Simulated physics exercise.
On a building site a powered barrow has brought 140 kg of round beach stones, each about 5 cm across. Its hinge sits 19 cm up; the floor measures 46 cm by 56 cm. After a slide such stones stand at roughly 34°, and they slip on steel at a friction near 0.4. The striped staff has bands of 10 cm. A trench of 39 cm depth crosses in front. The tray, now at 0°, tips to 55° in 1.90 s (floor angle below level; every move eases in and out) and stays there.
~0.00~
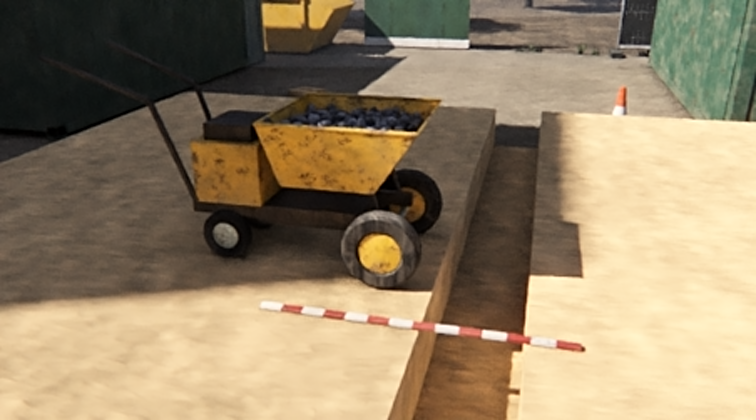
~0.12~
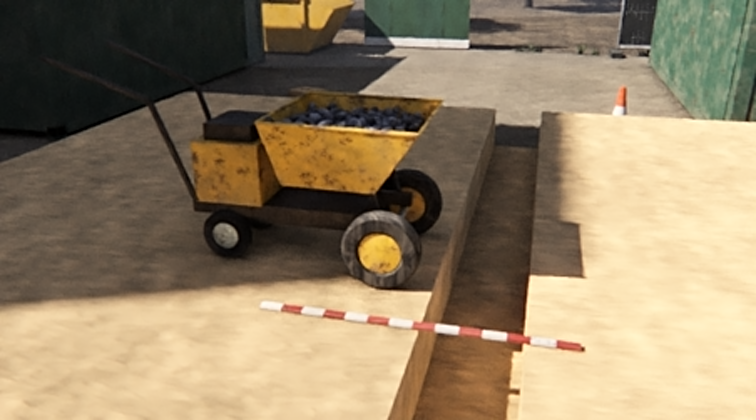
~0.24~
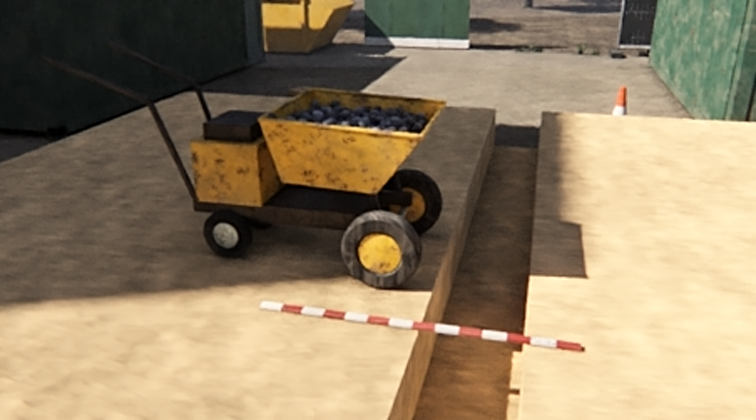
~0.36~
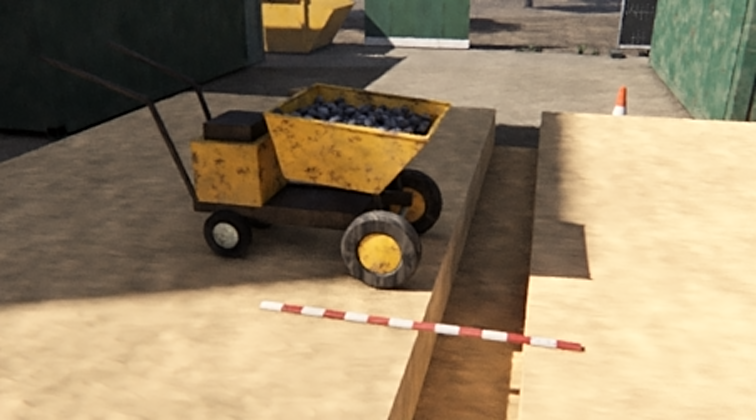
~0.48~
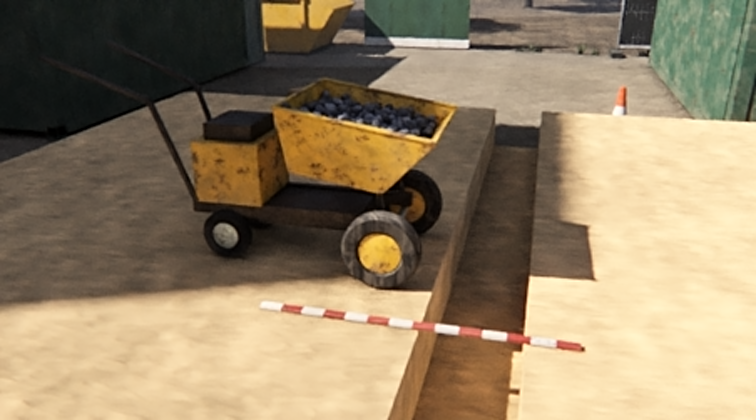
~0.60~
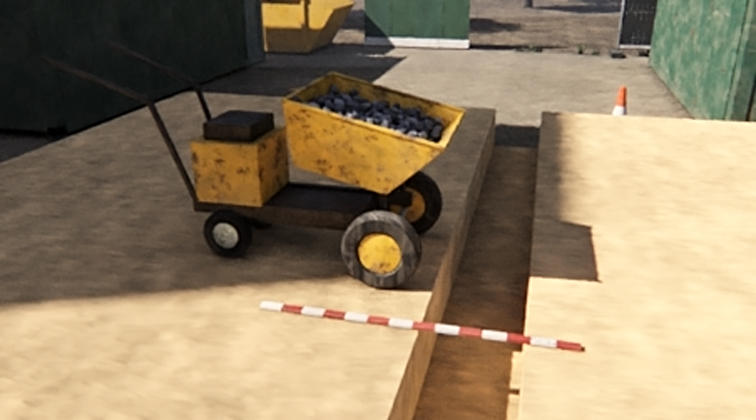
A yellow barrow's tray of dark round stones tilts slowly forward to the right beside a trench.
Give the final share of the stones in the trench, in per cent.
Close to 27 in a hundred.
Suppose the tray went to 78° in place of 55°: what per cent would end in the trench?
Then about 35 per cent.
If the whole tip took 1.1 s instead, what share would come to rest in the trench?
In that case some 25 per cent.
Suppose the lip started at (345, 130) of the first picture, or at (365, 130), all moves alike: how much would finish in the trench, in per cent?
First some 50, then 50 per cent.
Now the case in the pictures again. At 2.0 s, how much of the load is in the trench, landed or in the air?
Some 5 per cent.
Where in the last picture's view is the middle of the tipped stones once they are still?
Near (521, 325).
After 1.4 s the floor is at 46°; 100 % in the tray; the foremost stones are at (492, 181).
After 2.0 s the floor is at 55°; 85 % in the tray, 5 % in the trench, 10 % past the trench; the foremost stones are at (582, 281).
After 2.3 s the floor is at 55°; 71 % in the tray, 8 % in the trench, 21 % past the trench; the foremost stones are at (661, 290).
After 4.3 s the floor is at 55°; 50 % in the tray, 27 % in the trench, 23 % past the trench; the foremost stones are at (713, 289).
